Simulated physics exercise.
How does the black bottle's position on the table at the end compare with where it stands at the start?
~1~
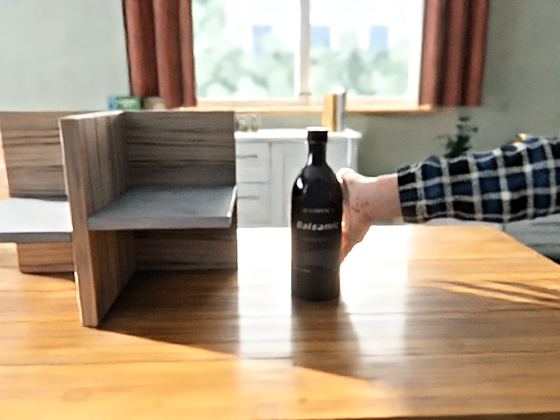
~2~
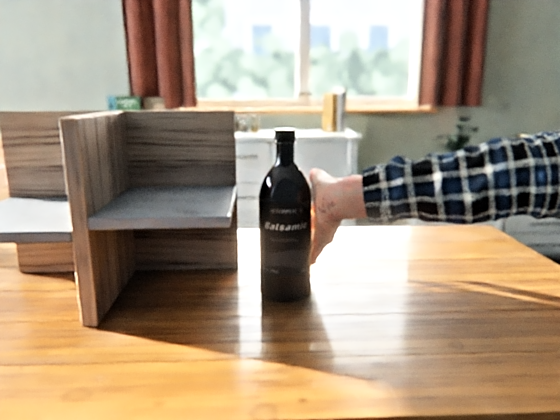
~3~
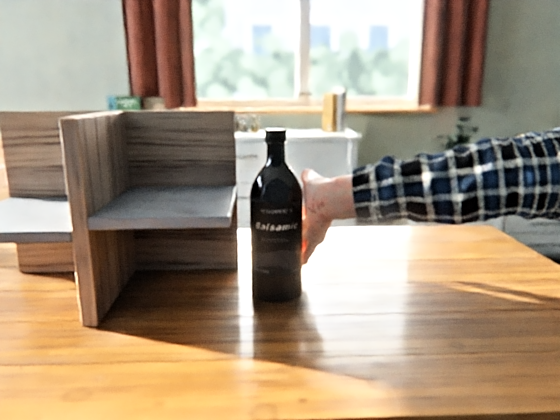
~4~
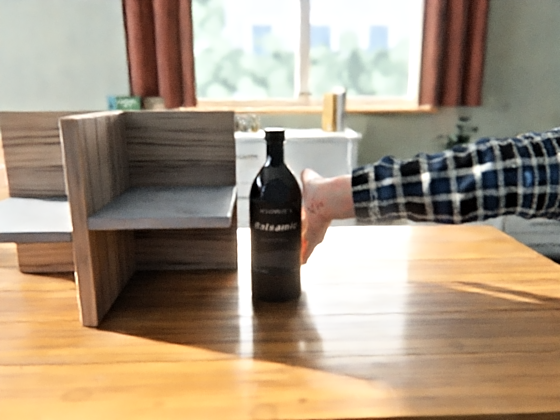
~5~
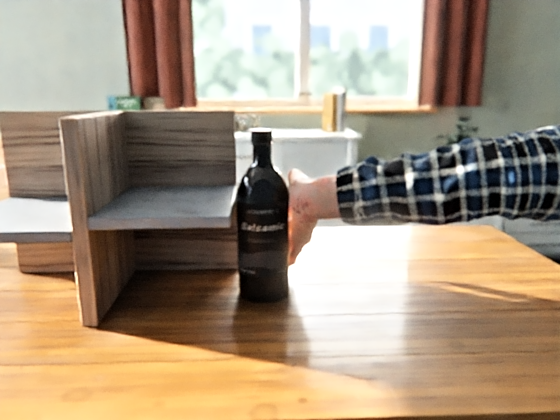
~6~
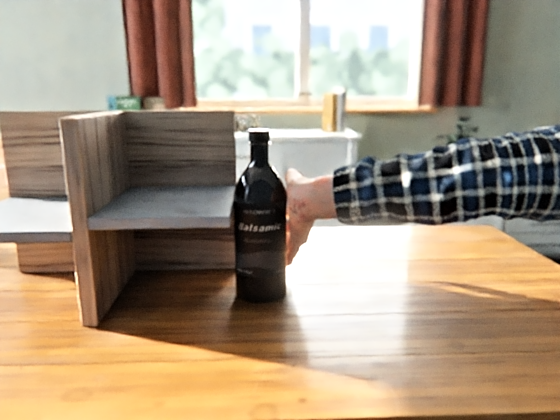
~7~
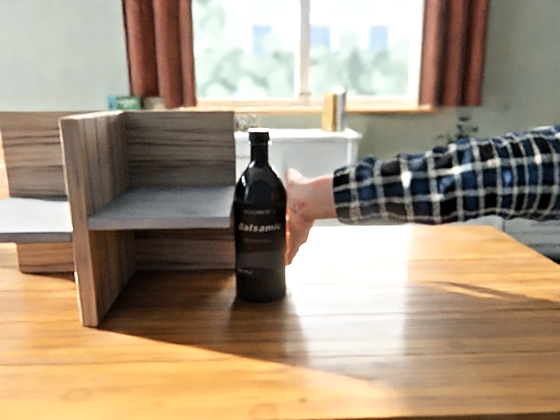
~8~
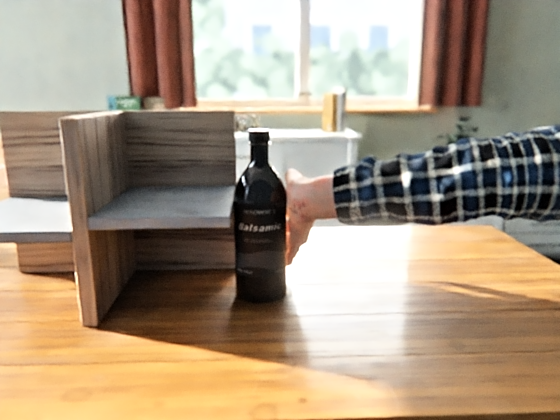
At the start the bottle stands out in the open, with a clear gap between it and the shelf unit. By the end it is further left, right at the edge of the grey ledge.
